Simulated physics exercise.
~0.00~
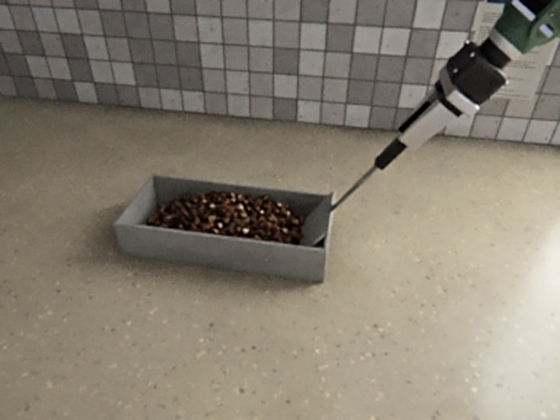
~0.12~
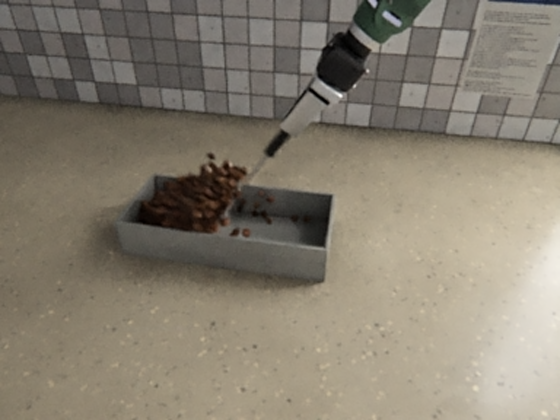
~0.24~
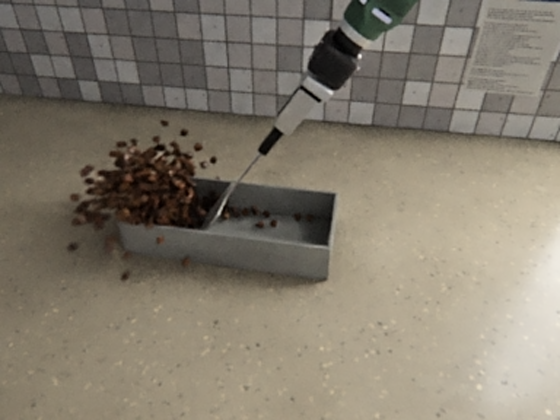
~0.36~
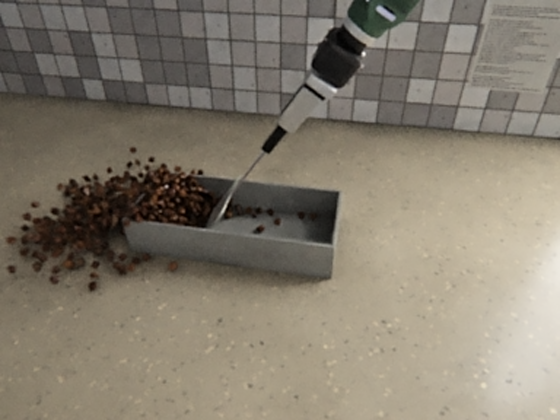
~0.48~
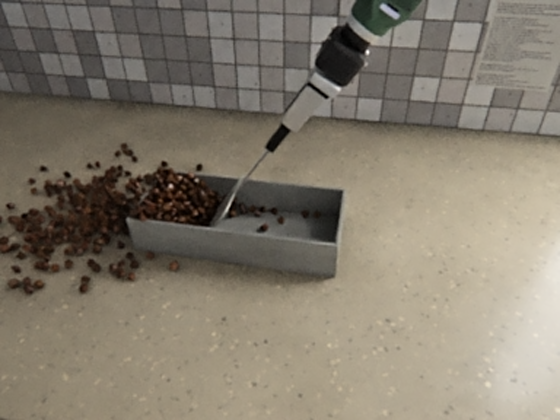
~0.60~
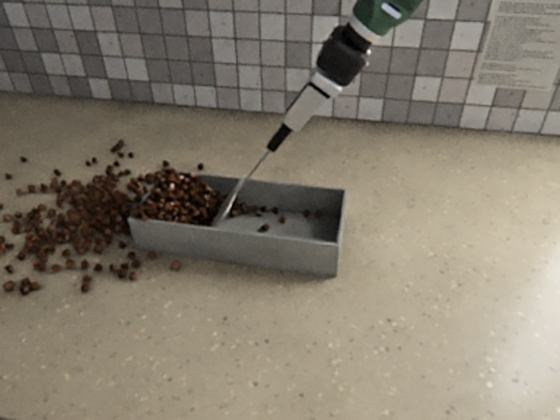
The clip shows a robotic arm sweeping a thin turner leftward through a gray trough of brown pellets on a speckled countertop, heaping them at the left end until many spill over, leaving a wide scatter on the counter while the rest stay piled beside the stopped blade.
